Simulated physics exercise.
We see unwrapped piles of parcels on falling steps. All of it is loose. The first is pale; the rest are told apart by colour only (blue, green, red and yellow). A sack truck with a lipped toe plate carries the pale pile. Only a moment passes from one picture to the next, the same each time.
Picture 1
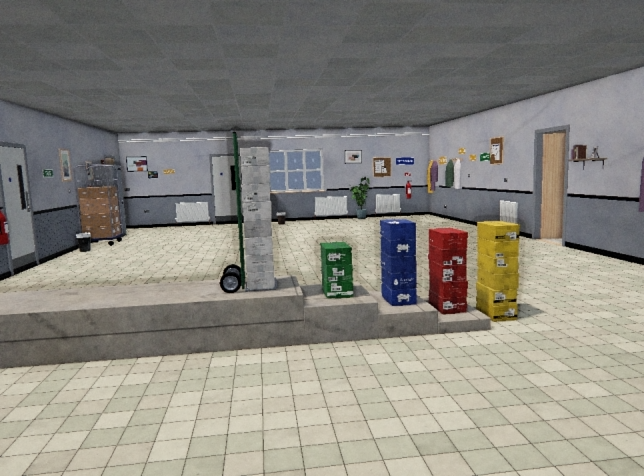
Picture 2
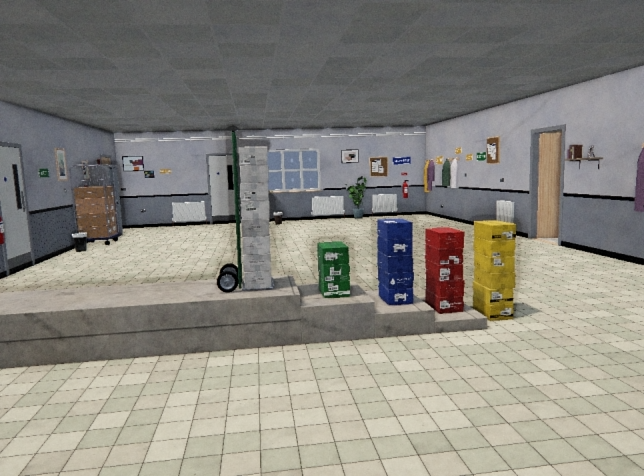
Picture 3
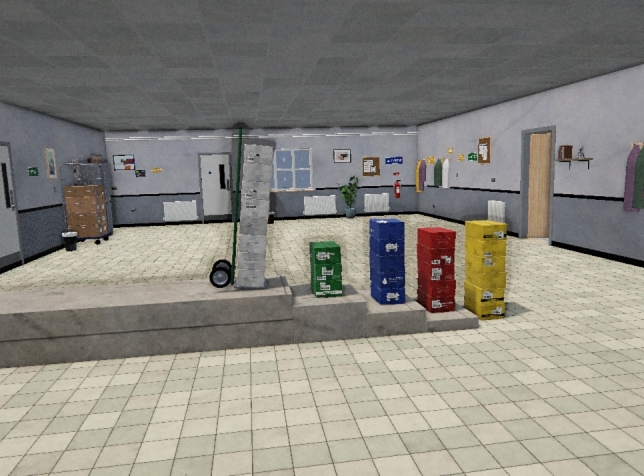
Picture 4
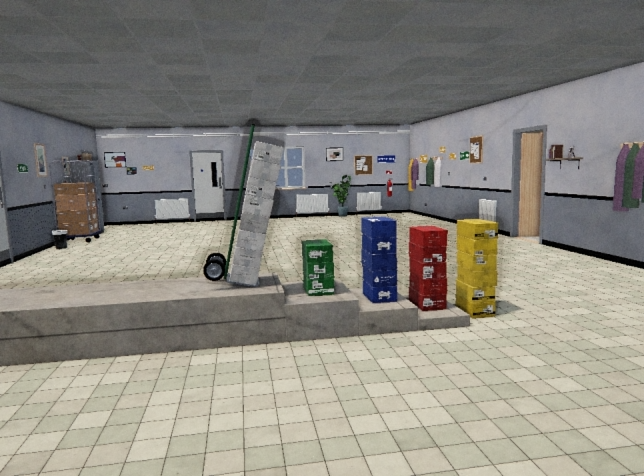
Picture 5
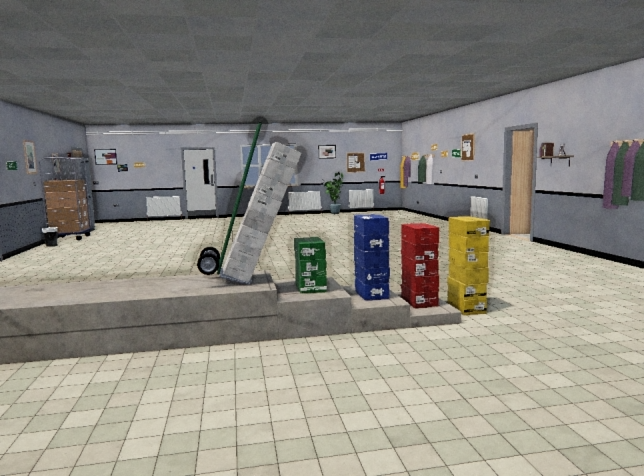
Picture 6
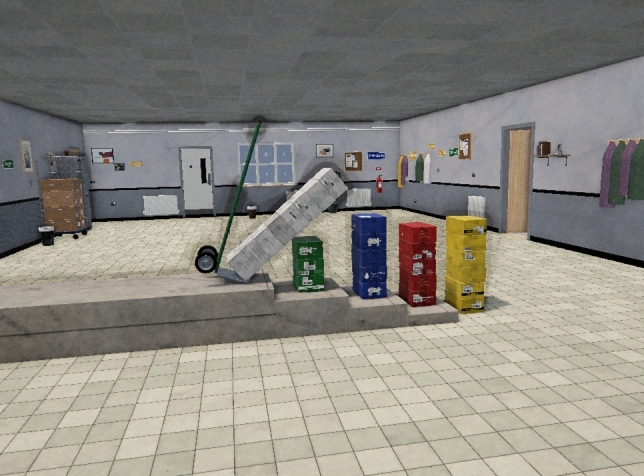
A tall pale stack on a green sack truck leans steeply right toward the coloured piles.
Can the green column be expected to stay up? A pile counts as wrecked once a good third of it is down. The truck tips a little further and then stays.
It mostly stays up.
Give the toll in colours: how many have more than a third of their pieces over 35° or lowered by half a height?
The toll is 0.
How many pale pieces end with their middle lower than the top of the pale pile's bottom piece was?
It comes to 4.
Shortly afterwards, 8 of the pale pile down; none of the 3 green parcels down (0 of 19 in all colours); top green parcel unmoved.
Next, 8 of the pale pile down; none of the 3 green parcels down (0 of 19 in all colours); top green parcel unmoved; top blue parcel a little from its place.
Some moments later, 8 of the pale pile down; none of the 3 green parcels down (0 of 19 in all colours); top green parcel a little from its place; top blue parcel half its height from its place.
Afterwards, 8 of the pale pile down; none of the 3 green parcels down (0 of 19 in all colours); top green parcel a little from its place; top blue parcel tilted a little.
In the end, 8 of the pale pile down; none of the 3 green parcels down (0 of 19 in all colours); top green parcel a little from its place; top red parcel a little from its place. From the last view, middles, top green parcel near (311, 247), top red parcel near (419, 232).
